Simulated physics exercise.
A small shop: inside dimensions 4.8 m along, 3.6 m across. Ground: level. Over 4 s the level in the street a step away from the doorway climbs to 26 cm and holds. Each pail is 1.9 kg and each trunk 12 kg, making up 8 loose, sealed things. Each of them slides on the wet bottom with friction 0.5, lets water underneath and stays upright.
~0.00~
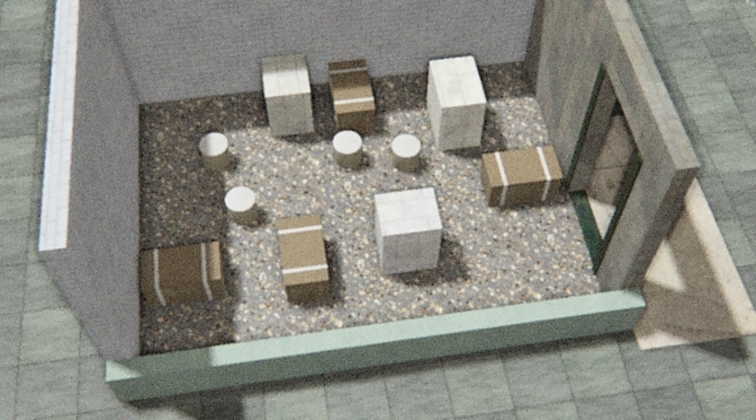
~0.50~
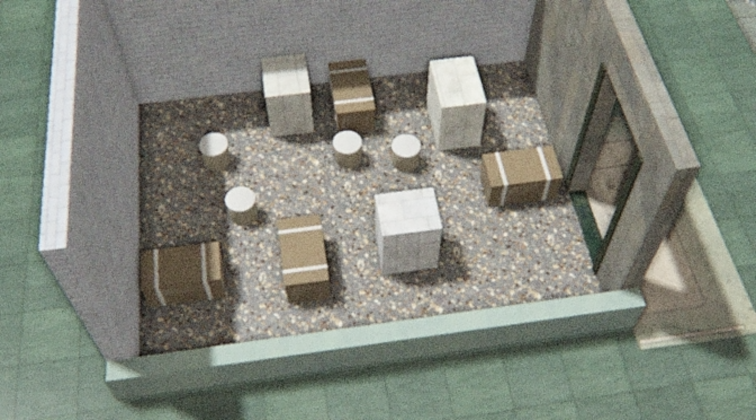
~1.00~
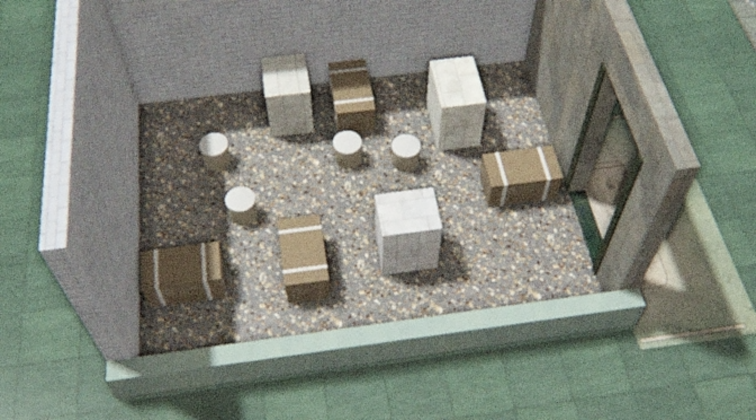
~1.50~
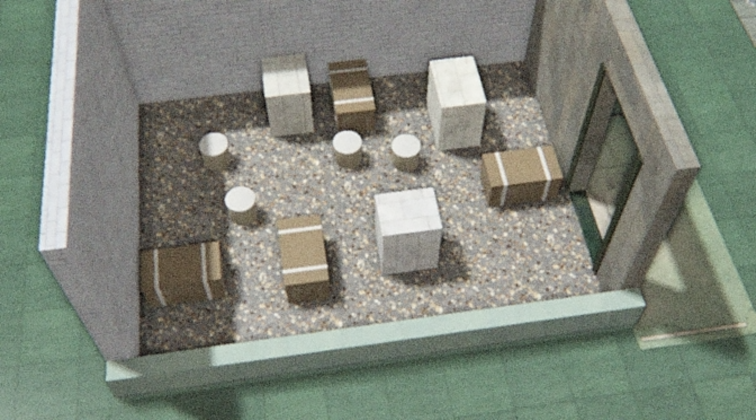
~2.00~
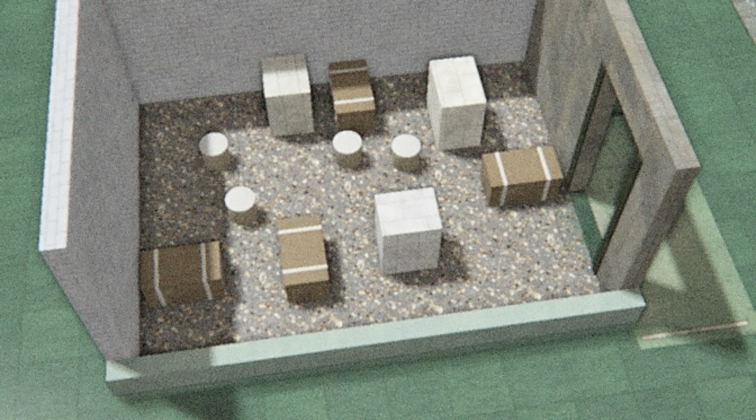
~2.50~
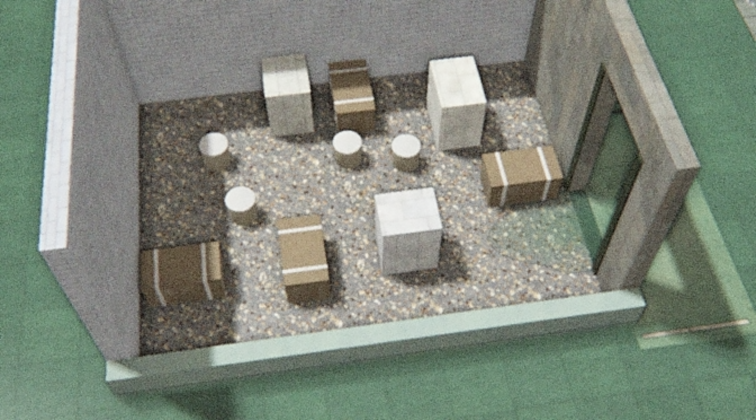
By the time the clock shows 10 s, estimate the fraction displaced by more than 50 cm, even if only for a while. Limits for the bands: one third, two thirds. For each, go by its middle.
Band: Top, two thirds or more.
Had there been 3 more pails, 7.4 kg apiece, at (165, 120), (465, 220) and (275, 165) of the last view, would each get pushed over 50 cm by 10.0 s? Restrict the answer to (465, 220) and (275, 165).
In that order: Past it, short of it.
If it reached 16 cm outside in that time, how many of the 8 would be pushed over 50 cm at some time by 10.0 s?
I count 5 of them in that case.
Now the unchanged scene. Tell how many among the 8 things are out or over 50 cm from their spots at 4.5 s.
The count is 0.
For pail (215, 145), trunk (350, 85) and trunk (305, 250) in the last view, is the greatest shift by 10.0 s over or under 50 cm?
One by one: Above; below; above.
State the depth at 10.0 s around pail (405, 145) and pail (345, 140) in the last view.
Some 5 cm at the first, some 15 cm at the second.
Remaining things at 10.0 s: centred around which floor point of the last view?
Centred roughly on (309, 143).
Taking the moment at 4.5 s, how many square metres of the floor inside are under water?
6.5 m2.
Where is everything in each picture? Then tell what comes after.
In the first picture, a pail at (406, 146) rests on the ground; a trunk at (351, 86) rests on the ground; 0.0 m2 under water; 0 of 8 have shifted.
In the second picture, a pail at (406, 146) rests on the ground; a trunk at (351, 86) rests on the ground; water covers 0.0 m2; 0 of 8 have shifted.
In the third picture, a pail at (406, 146) rests on the ground; a trunk at (351, 86), on the bottom; 0.0 m2 under water; 0 of 8 have shifted.
In the fourth picture, a pail at (406, 146), on the bottom; a trunk at (351, 86) rests on the ground; 0.0 m2 under water; 0 of 8 have shifted.
In the fifth picture, a pail at (406, 146) rests on the ground; a trunk at (351, 86), on the bottom; 0.1 m2 under water; 0 of 8 have shifted.
In the sixth picture, a pail at (406, 146) rests on the ground; a trunk at (351, 86) rests on the ground; 0.7 m2 under water; 0 of 8 have shifted.
After 3.5 s 0 of 8 are over 50 cm from their spots; 0 afloat.
After 4.5 s 0 of 8 are over 50 cm from their spots; 0 afloat.
After 7.0 s 5 of 8 are over 50 cm from their spots; 6 afloat.
After 10.0 s 6 of 8 are over 50 cm from their spots, and 6 have been at some point; 7 afloat.
